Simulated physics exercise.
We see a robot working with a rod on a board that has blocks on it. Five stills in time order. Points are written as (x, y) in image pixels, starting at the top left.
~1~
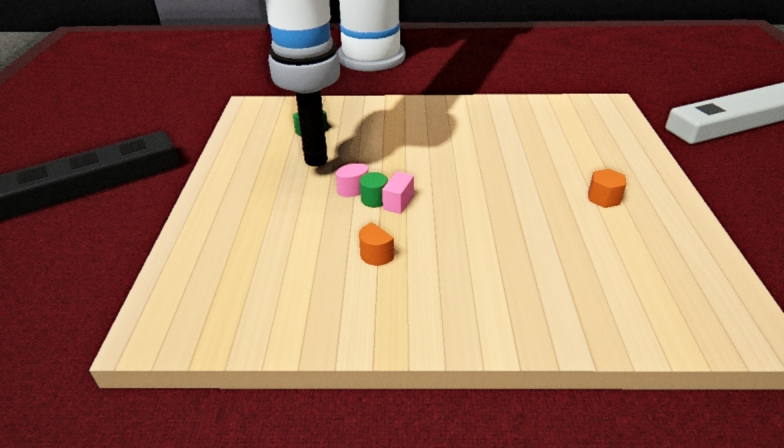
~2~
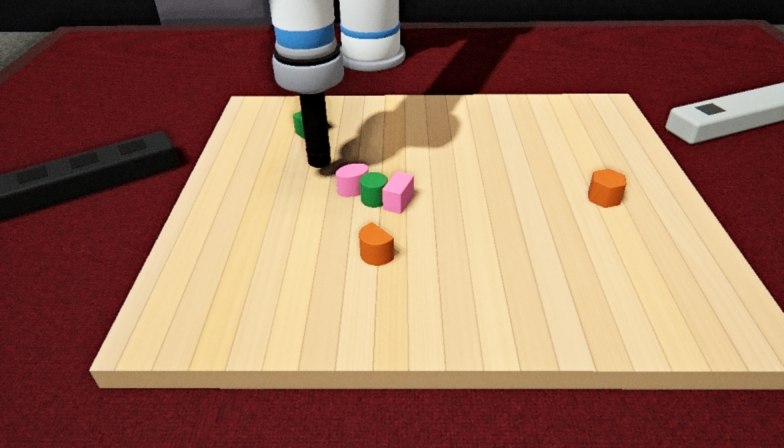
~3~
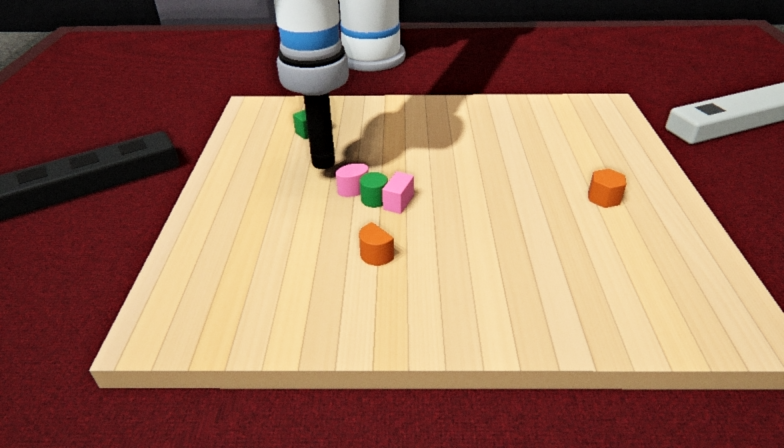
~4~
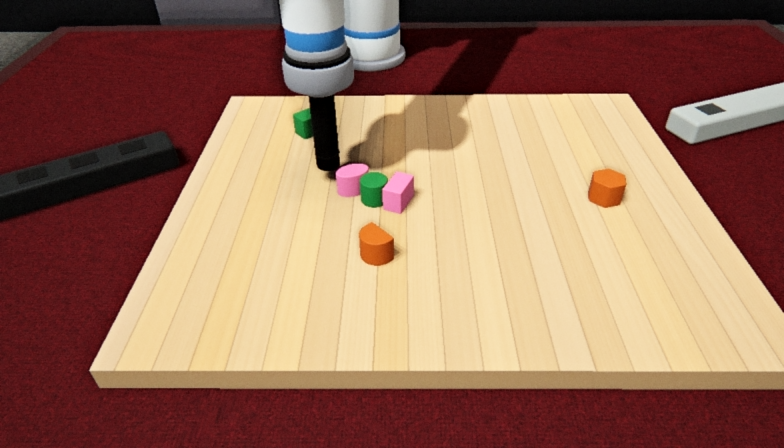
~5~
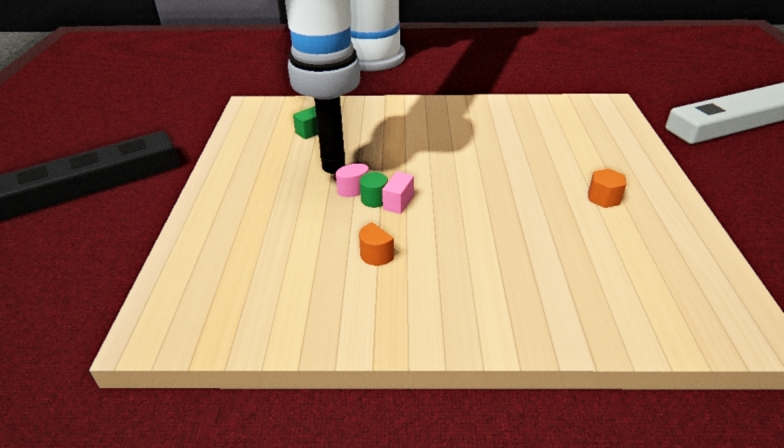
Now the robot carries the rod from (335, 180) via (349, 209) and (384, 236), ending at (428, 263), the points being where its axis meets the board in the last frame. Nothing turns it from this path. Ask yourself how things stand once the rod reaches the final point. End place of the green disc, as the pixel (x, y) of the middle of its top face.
Expect it around (398, 184).
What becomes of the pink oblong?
At the end of the path, it will have moved.
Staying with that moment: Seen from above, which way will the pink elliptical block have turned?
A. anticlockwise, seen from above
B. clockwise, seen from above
The answer is A.
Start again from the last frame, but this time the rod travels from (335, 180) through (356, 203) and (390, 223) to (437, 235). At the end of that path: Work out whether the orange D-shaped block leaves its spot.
At the end of the path, it will still be in place.
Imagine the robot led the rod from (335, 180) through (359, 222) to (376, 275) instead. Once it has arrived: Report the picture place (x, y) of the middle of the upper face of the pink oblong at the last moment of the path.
Answer: (431, 186).
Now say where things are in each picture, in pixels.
In the first frame, rod's lower end (316, 161); pink elliptical block (352, 170); green disc (374, 179); orange D-shaped block (374, 234); pink oblong (399, 182).
In the second frame, rod (320, 163); blocks still.
In the third frame, rod (324, 164); blocks still.
In the fourth frame, rod (329, 166); blocks still.
In the fifth frame, rod (334, 168); pink elliptical block (352, 170); green disc (374, 179); orange D-shaped block (374, 234); pink oblong (399, 182).
The first path, step by step. One third of the way, rod (349, 197); pink elliptical block (371, 183), turned 90° anticlockwise; green disc (398, 184); pink oblong (423, 186), turned 15° anticlockwise.
Two thirds of the way, rod (384, 223); pink elliptical block (371, 184), turned 90° anticlockwise; green disc (398, 184); pink oblong (423, 186), turned 15° anticlockwise.
At the end, rod (428, 250); pink elliptical block (371, 184), turned 90° anticlockwise; green disc (398, 184); orange D-shaped block still; pink oblong (423, 186), turned 15° anticlockwise.
